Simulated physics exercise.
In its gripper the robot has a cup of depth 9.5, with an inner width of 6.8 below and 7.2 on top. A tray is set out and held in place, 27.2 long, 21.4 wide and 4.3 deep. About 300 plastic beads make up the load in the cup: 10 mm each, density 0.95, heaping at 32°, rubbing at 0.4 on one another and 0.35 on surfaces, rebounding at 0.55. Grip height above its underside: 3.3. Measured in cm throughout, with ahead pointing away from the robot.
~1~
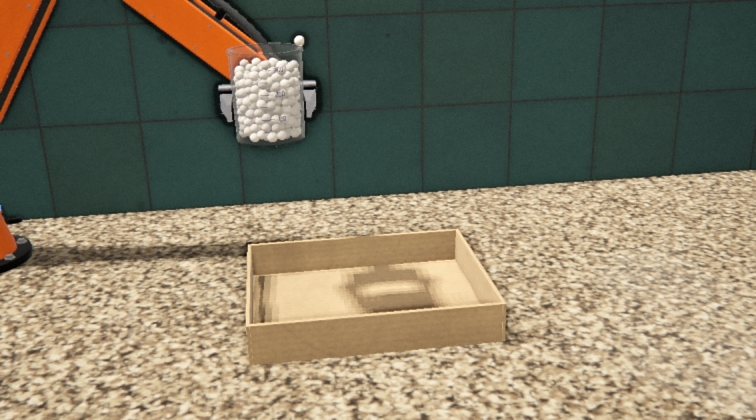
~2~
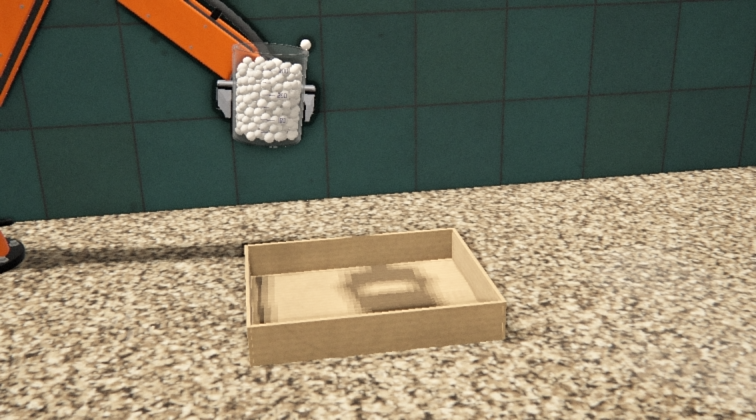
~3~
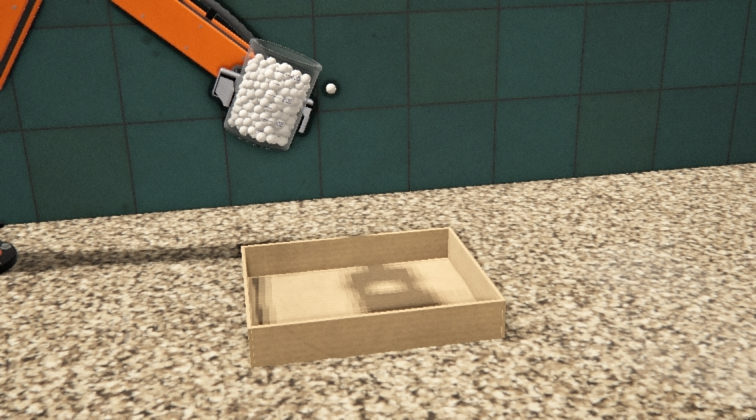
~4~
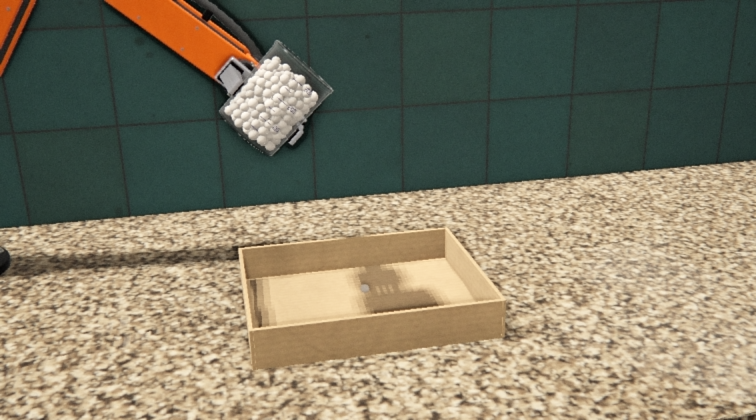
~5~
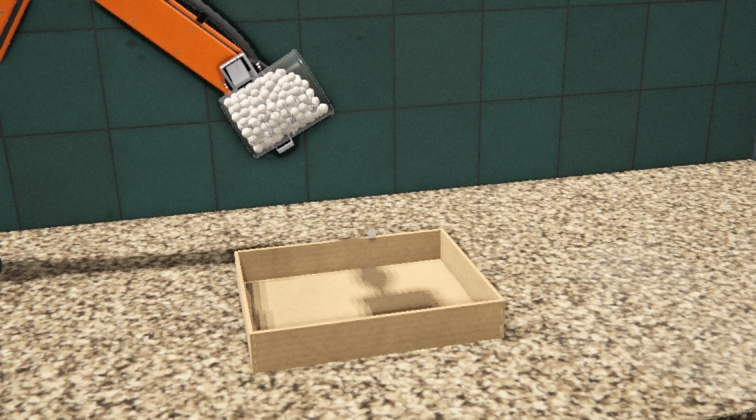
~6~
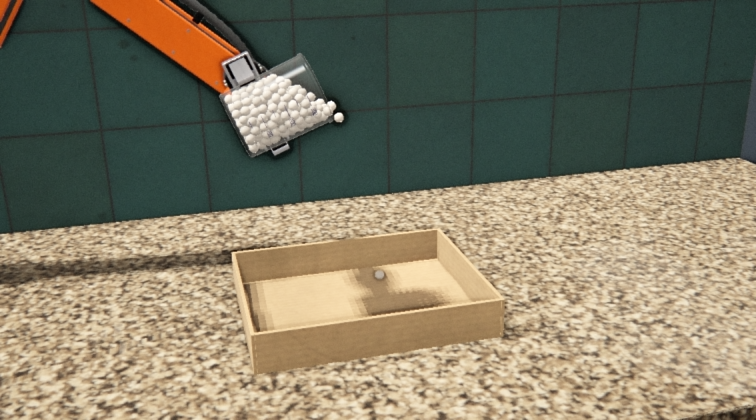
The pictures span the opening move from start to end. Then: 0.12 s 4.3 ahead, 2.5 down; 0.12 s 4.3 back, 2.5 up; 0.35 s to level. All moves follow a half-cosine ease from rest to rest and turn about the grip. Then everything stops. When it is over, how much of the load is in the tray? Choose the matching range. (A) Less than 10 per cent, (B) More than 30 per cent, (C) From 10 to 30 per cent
Option C: From 10 to 30 per cent.
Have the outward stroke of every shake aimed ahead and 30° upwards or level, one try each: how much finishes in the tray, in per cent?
You'd get some 55 per cent with the first setting and some 35 per cent with the second.
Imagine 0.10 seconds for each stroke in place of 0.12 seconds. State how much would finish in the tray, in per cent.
I'd expect close to 20 per cent then.
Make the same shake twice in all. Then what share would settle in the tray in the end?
Roughly 30 in a hundred.
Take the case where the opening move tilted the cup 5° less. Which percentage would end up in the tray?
It would come to roughly 10 per cent.
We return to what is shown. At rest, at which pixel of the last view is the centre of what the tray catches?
Estimated centre at around (387, 297).
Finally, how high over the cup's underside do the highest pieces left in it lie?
Roughly 8.0 cm.
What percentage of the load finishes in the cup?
80 percent.
Then, 0.24 s after the last picture, tilted 68° forward, highest piece 27 above the table; 260 in the cup, 3 in the tray, 39 in flight or on a rim.
Then, 0.47 s after the last picture, tilted 17° forward, highest piece 30 above the table; 248 in the cup, 51 in the tray, 3 in flight or on a rim.
Then, 0.79 s after the last picture, level, highest piece 30 above the table; 248 in the cup, 52 in the tray, 2 on the table or floor.
Then, 1.84 s after the last picture, level, highest piece 30 above the table; 248 in the cup, 52 in the tray, 2 on the table or floor.
Final count, 248 in the cup, 52 in the tray, 2 on the table or floor. That is 17 % in the tray.
